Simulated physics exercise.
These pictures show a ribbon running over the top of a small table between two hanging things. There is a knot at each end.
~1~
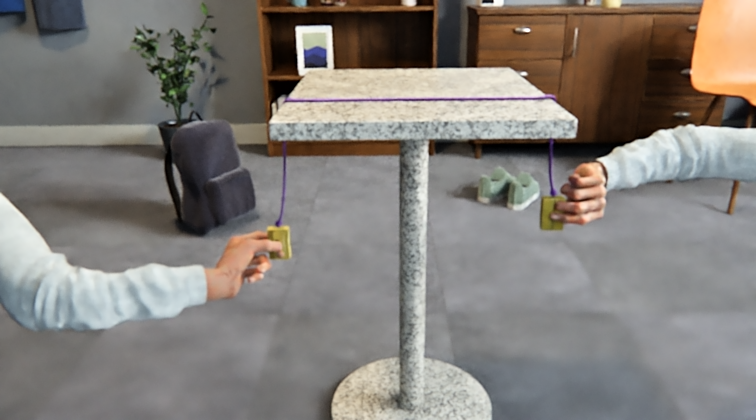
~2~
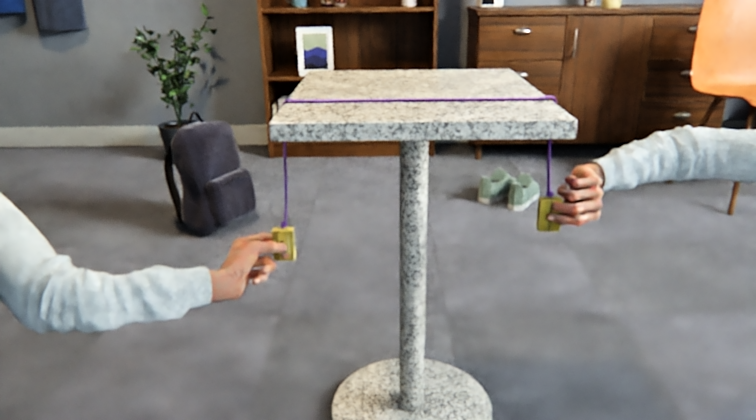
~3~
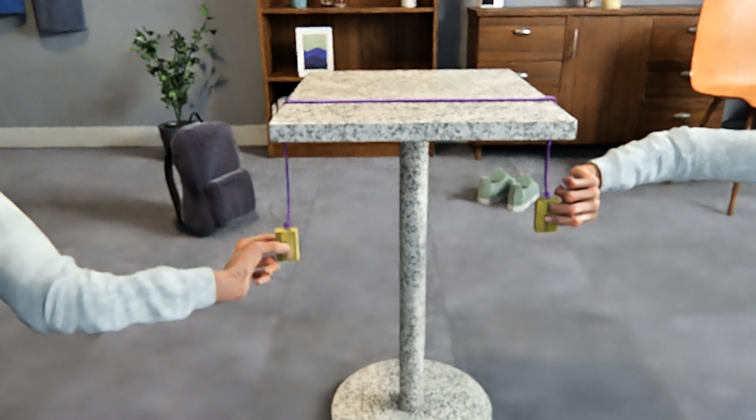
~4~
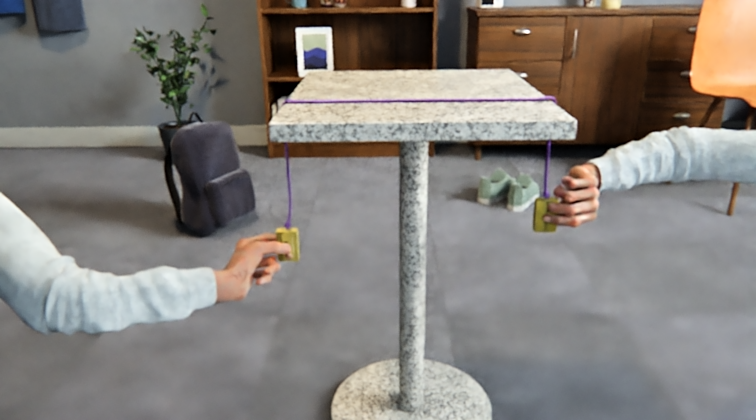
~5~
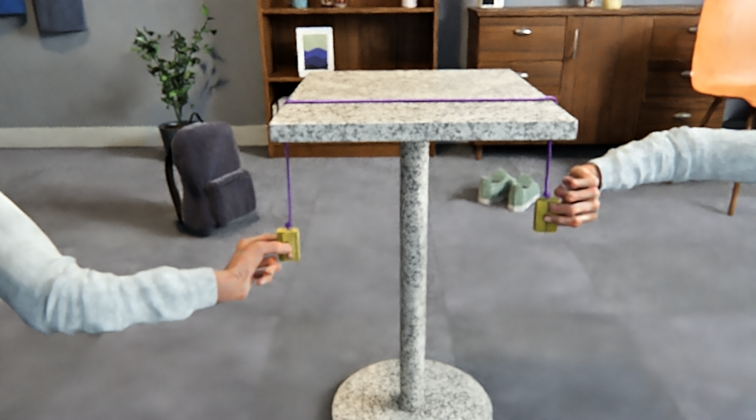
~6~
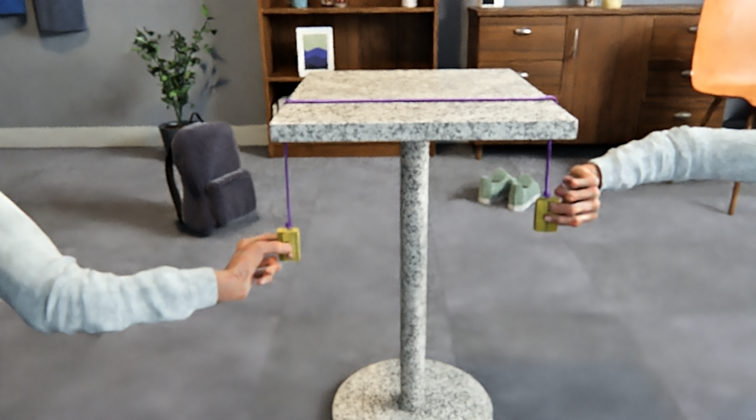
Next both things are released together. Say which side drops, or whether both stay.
As it turns out, the ribbon keeps its balance.
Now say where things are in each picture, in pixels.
In the first picture, left matchbox (279, 243); right matchbox (552, 213); ribbon over the top (405, 99).
In the second picture, left matchbox (284, 244); right matchbox (549, 215).
In the third picture, left matchbox (287, 245); right matchbox (546, 215).
In the fourth picture, left matchbox (288, 245); right matchbox (545, 215).
In the fifth picture, left matchbox (288, 245); right matchbox (546, 215).
In the sixth picture, left matchbox (288, 245); right matchbox (546, 215); ribbon over the top (405, 100).
Then, 0.48 s after the last picture, left matchbox hanging as before near (297, 245); right matchbox hanging as before near (539, 215).
Then, 1.20 s after the last picture, left matchbox hanging as before near (291, 245); right matchbox hanging as before near (541, 215).
At rest, left matchbox hanging as before near (291, 245); right matchbox hanging as before near (545, 215). The ribbon stays as it is.
